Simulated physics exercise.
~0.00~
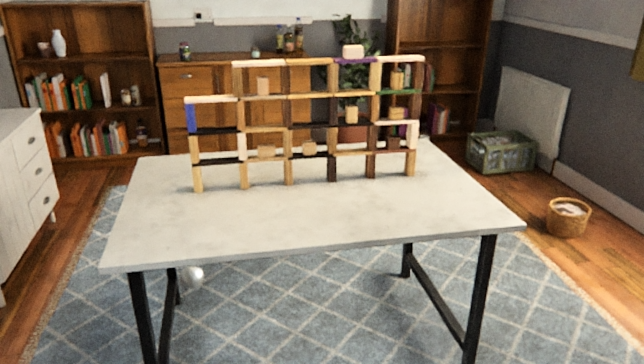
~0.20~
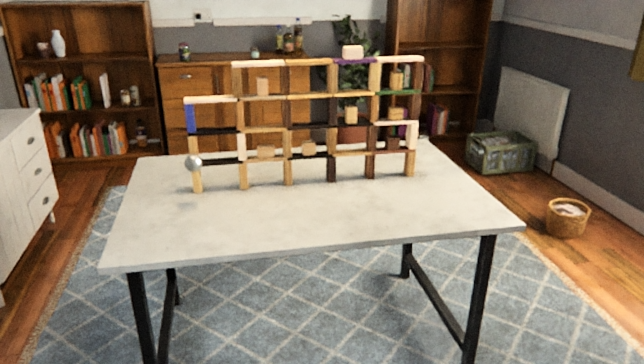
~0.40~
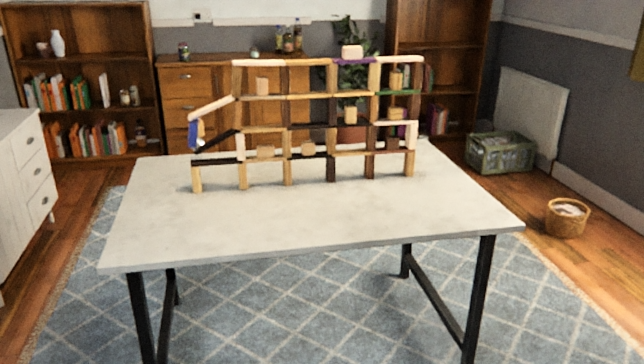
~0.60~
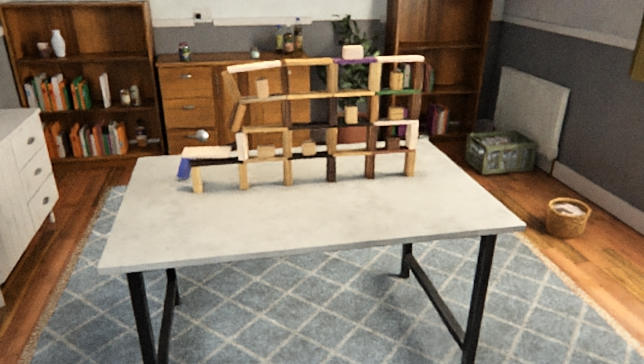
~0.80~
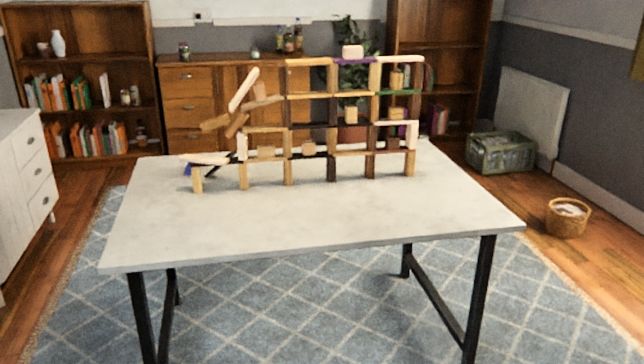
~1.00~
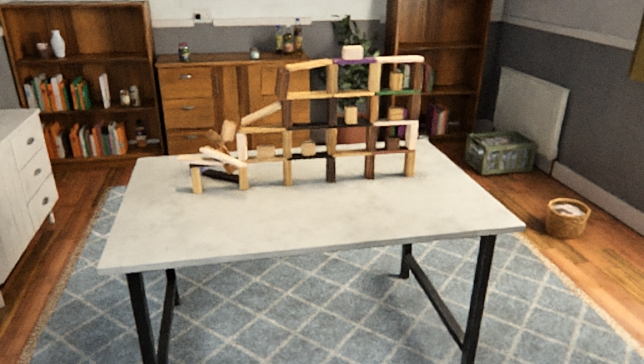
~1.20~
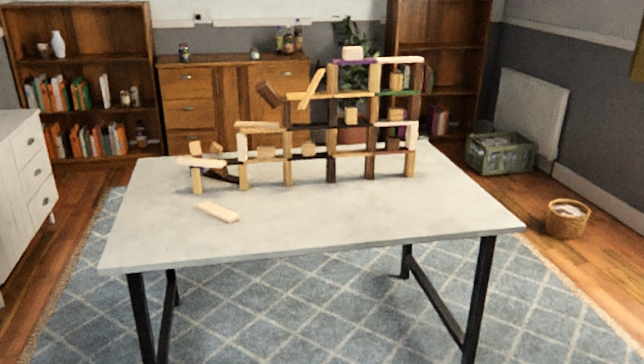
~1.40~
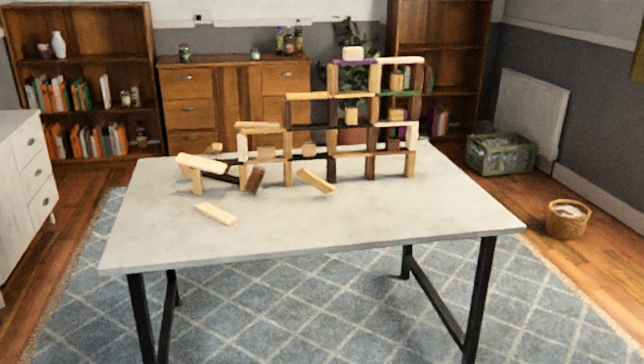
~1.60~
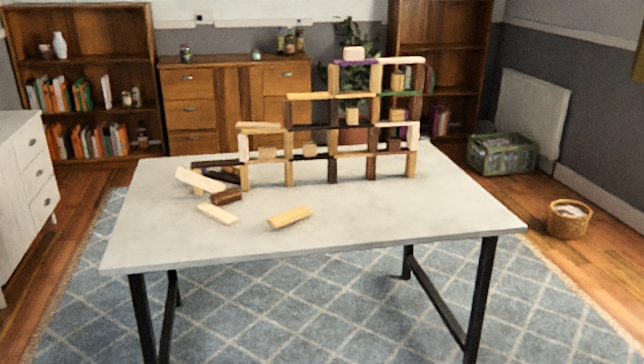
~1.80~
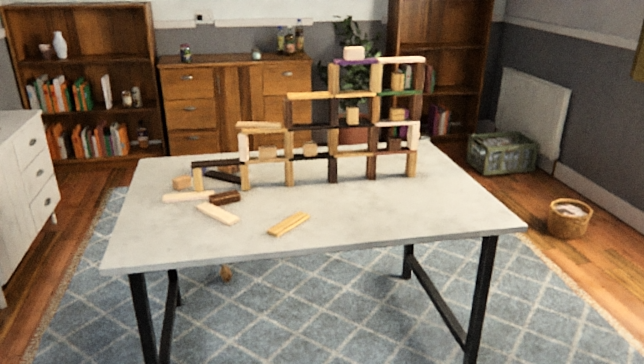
Wooden block structure on a table partly collapsing at its left side after a steel ball strikes it, the right side still standing.
